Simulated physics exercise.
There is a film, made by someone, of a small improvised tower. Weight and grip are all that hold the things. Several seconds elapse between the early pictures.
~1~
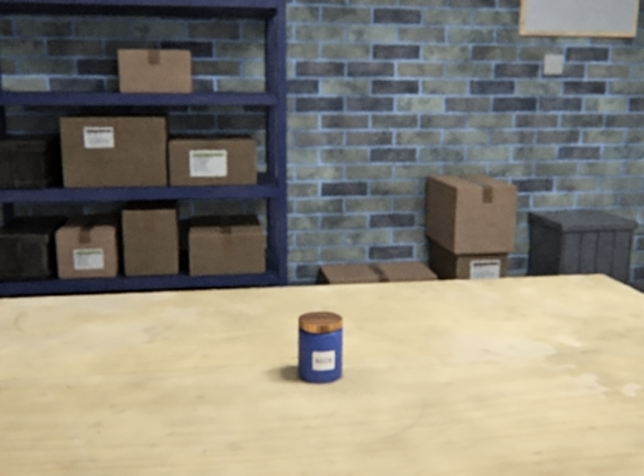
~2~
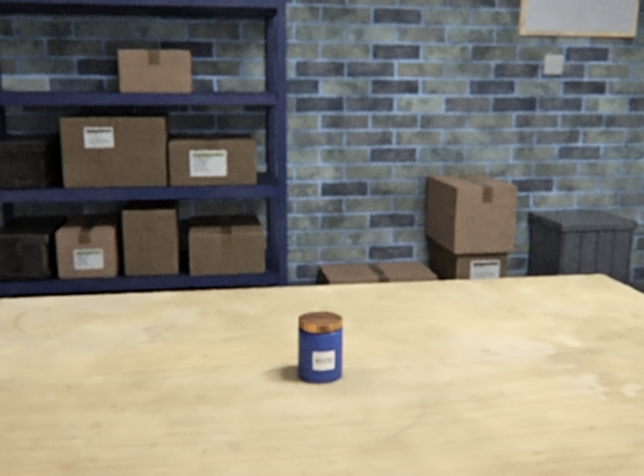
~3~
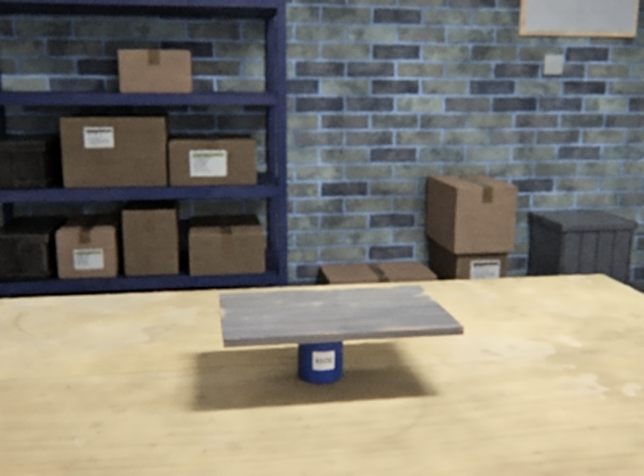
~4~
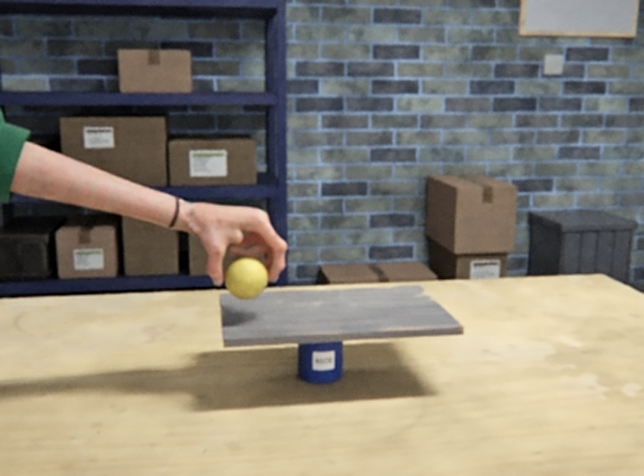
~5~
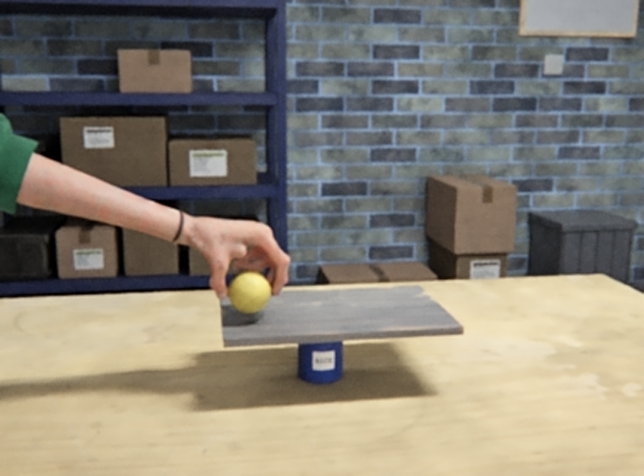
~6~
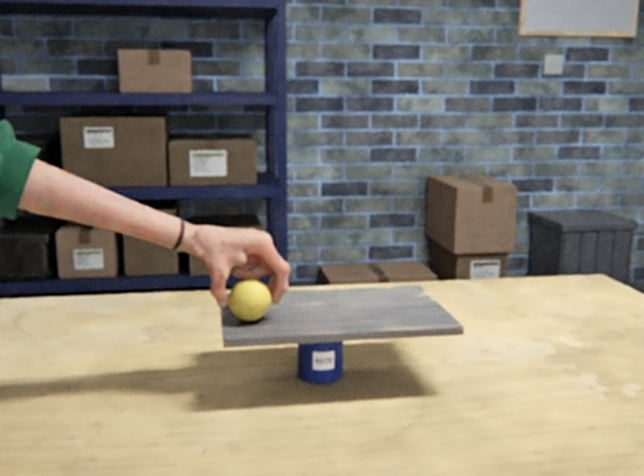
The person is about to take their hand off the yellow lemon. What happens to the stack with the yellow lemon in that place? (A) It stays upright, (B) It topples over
It stays upright.
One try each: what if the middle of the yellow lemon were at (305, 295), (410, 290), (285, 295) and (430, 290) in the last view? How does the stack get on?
Try 1: Stable; try 2: Collapse; try 3: Stable; try 4: Collapse.
Then, 0.30 s past the last view, nothing moves.
Then, 0.70 s past the last view, yellow lemon resting near (250, 301).
Finally, all 3 still in place. Final places as the last picture's camera would see them, yellow lemon near (250, 301). The stack holds.
